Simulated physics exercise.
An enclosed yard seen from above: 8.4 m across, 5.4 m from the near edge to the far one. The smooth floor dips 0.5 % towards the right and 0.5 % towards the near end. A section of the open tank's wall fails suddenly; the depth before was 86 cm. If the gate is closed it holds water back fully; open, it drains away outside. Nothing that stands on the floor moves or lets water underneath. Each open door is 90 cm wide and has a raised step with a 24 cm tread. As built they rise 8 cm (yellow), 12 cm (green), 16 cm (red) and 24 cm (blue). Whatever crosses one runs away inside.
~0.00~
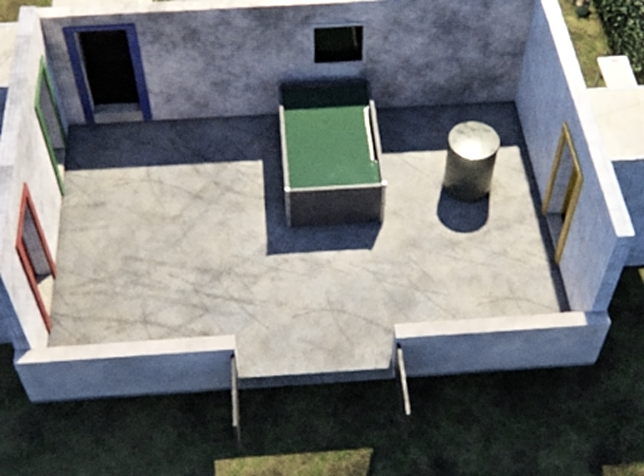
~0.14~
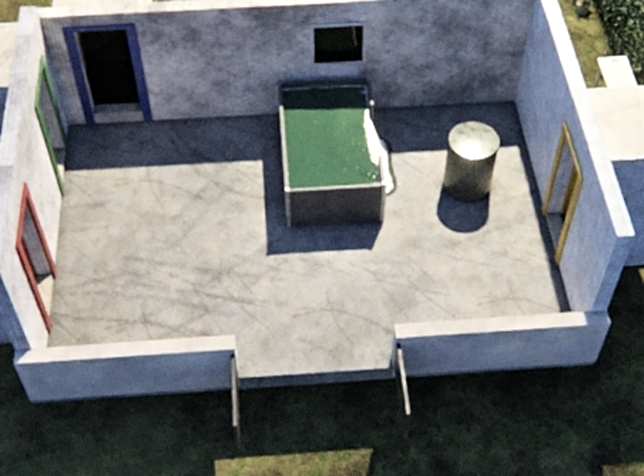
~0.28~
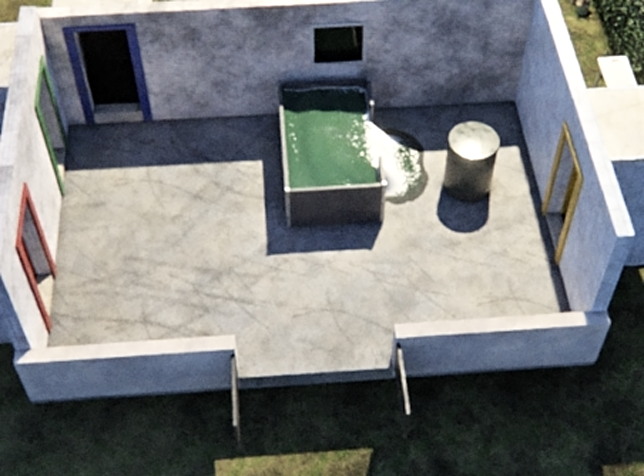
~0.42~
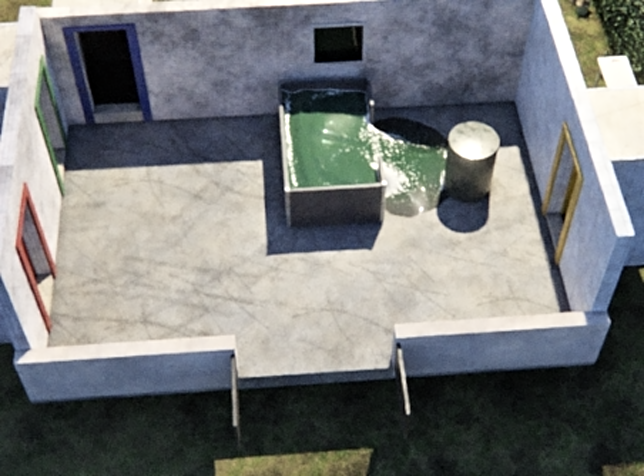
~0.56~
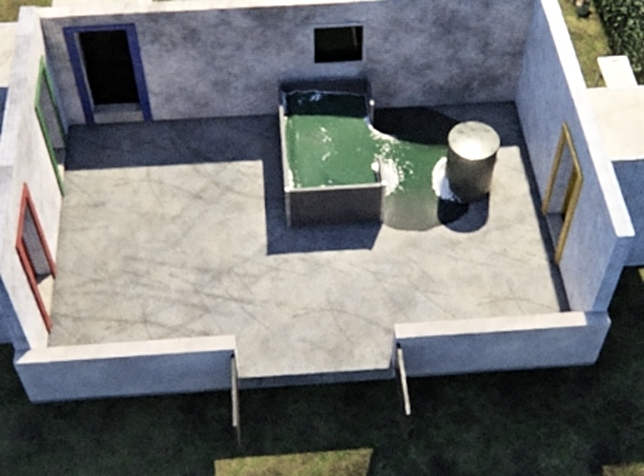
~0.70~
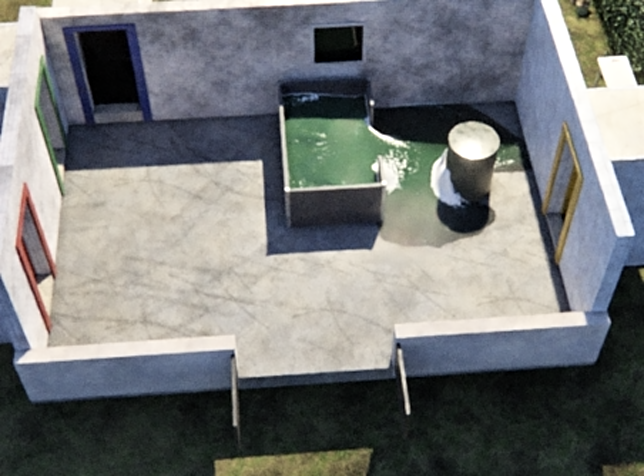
A green-filled open tank stands against the back wall of a pale, enclosed yard seen from high above, with a metal cylinder to its right. A red door and a green door are on the left, a blue one at the back left and a yellow one on the right. Water bursts through the tank's right side, spreads foaming across the floor and wraps around the cylinder, while the camera stays still.
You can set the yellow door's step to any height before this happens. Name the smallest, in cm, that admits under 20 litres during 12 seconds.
It would have to be roughly 10.5 cm high.
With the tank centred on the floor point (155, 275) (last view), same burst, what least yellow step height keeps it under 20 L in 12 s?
Then roughly 21 cm.
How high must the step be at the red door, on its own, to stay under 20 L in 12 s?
About 6.5 cm at red.
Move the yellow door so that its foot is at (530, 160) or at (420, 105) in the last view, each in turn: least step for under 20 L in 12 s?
About 33 and 17 cm.
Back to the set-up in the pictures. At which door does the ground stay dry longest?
The red one.
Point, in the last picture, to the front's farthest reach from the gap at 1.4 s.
Near (548, 287).
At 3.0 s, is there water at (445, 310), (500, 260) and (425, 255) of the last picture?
In turn: Under water, under water, flooded.
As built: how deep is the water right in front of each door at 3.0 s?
In cm: Yellow 9, green 0, red 0, blue 0.
After 1.4 s water covers 20 % of the floor, deepest (75 cm) near (492, 108); 5 cm at the yellow door, 0 litres in over its 8 cm step.
After 3.0 s water covers 35 % of the floor, deepest (34 cm) near (566, 314); 9 cm at the yellow door, 2 litres in over its 8 cm step.
After 12.0 s water covers 95 % of the floor, deepest (11 cm) near (547, 243); 11 cm at the yellow door, 53 litres in over its 8 cm step.
At the yellow door as built, the water arrived by 1.1 s and peaked near 13 cm at 8.8 s.
With a step of 8.5 cm, 43 litres would have come in within the 12 s; with 12 cm, 9 litres. So under 20 litres takes about 10.5 cm.
